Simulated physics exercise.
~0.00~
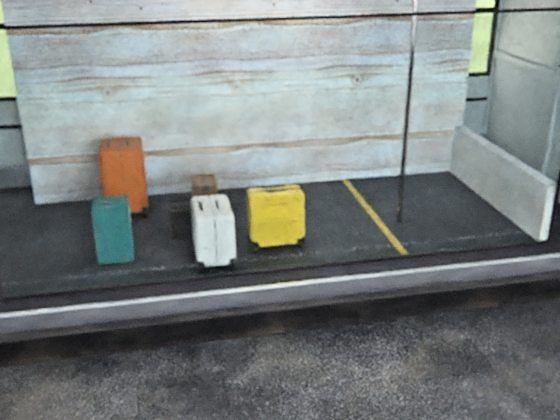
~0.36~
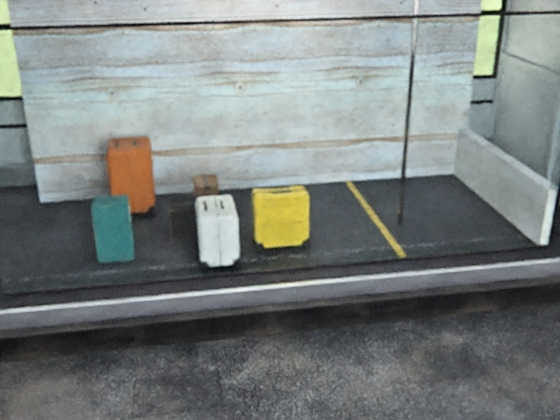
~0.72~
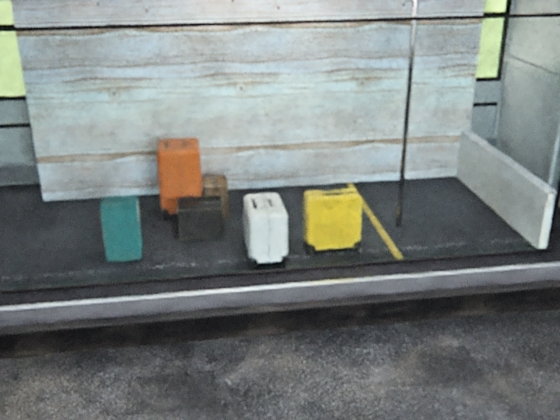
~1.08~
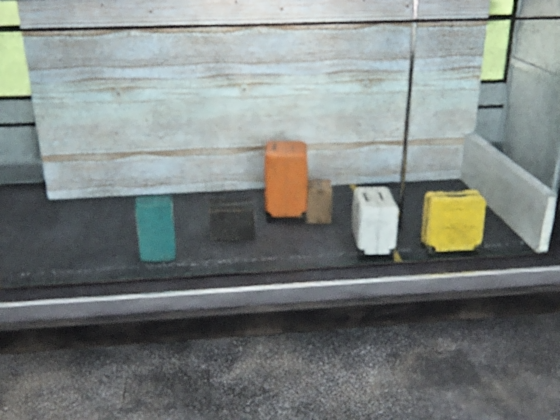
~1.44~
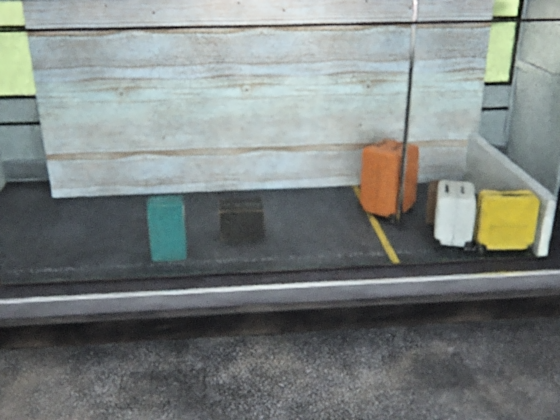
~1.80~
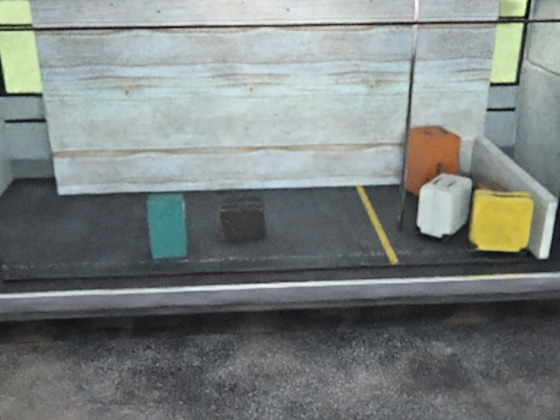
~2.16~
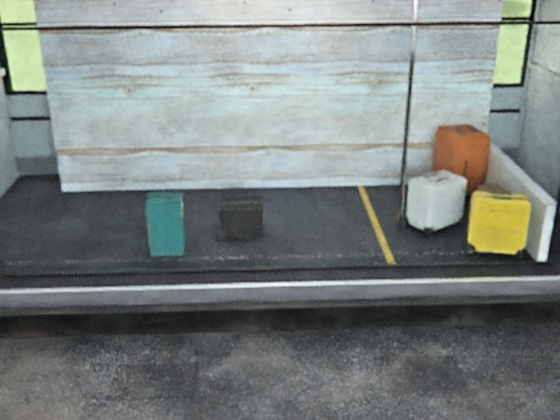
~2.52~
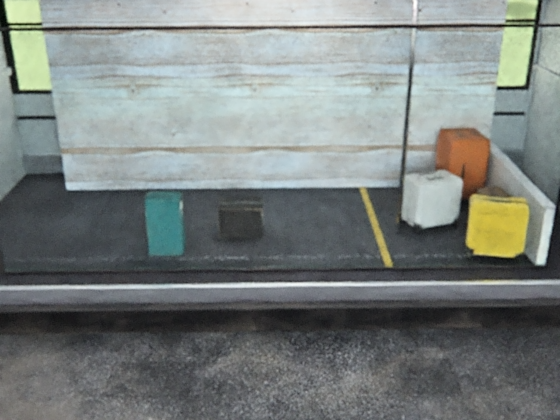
At first, an orange case, a small brown box, a white case and a yellow case stand near a teal pack on the dark floor, left of a yellow line. They begin sliding right, slowly and then faster, and a low black box comes into clearer view behind them. The yellow and white cases lead over the line, with the brown box and orange case following. Near the low right wall they bunch up, hiding the brown box, and the white case turns and edges back left. The teal pack shifts only a little, ending with the black box left of the line, while the three cases rest beyond it.
